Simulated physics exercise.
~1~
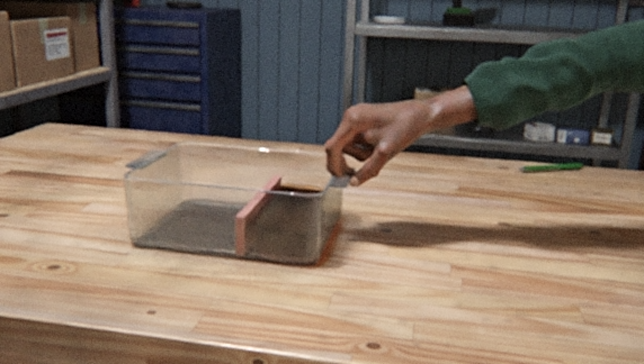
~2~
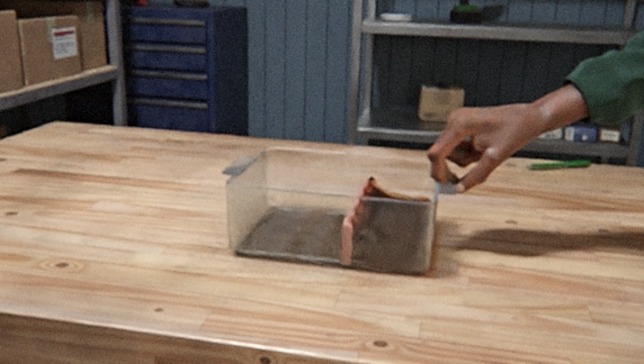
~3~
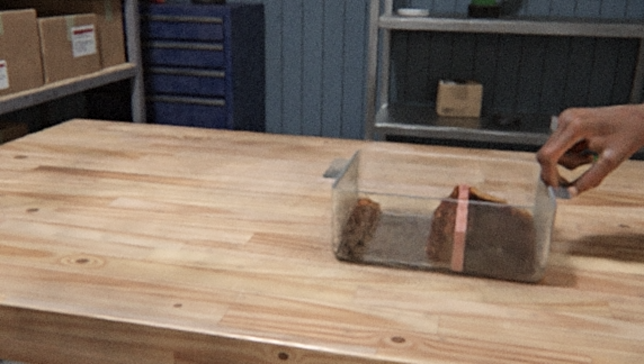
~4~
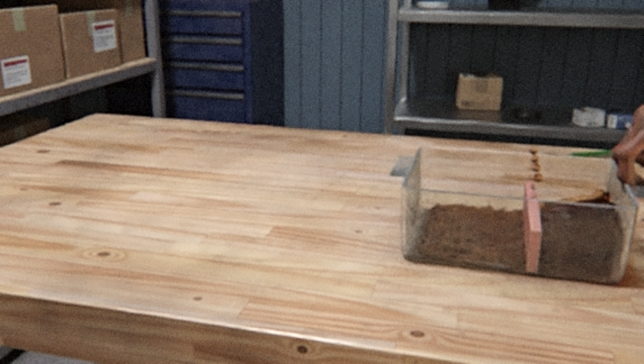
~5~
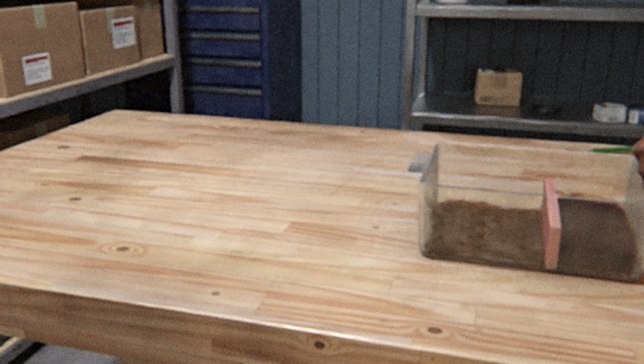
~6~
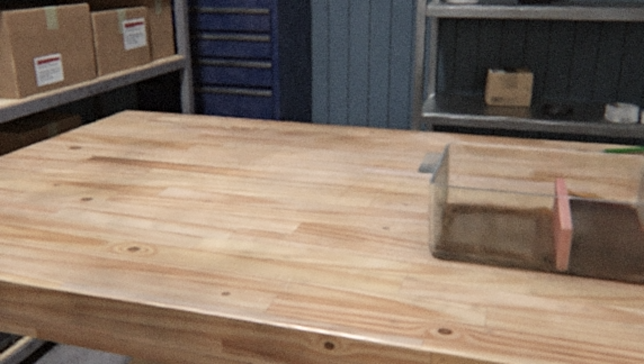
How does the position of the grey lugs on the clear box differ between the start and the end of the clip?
At the start the lugs are with the box towards the left and middle of the view. By the end they are much farther right, with the box partly cut off by the right edge of the view.
On a wooden workshop table, a hand slides a clear open box of dark tea to the right as the camera pans slightly left; some tea surges over the pink divider into the left part and remains there as the box rests at the right edge of view.
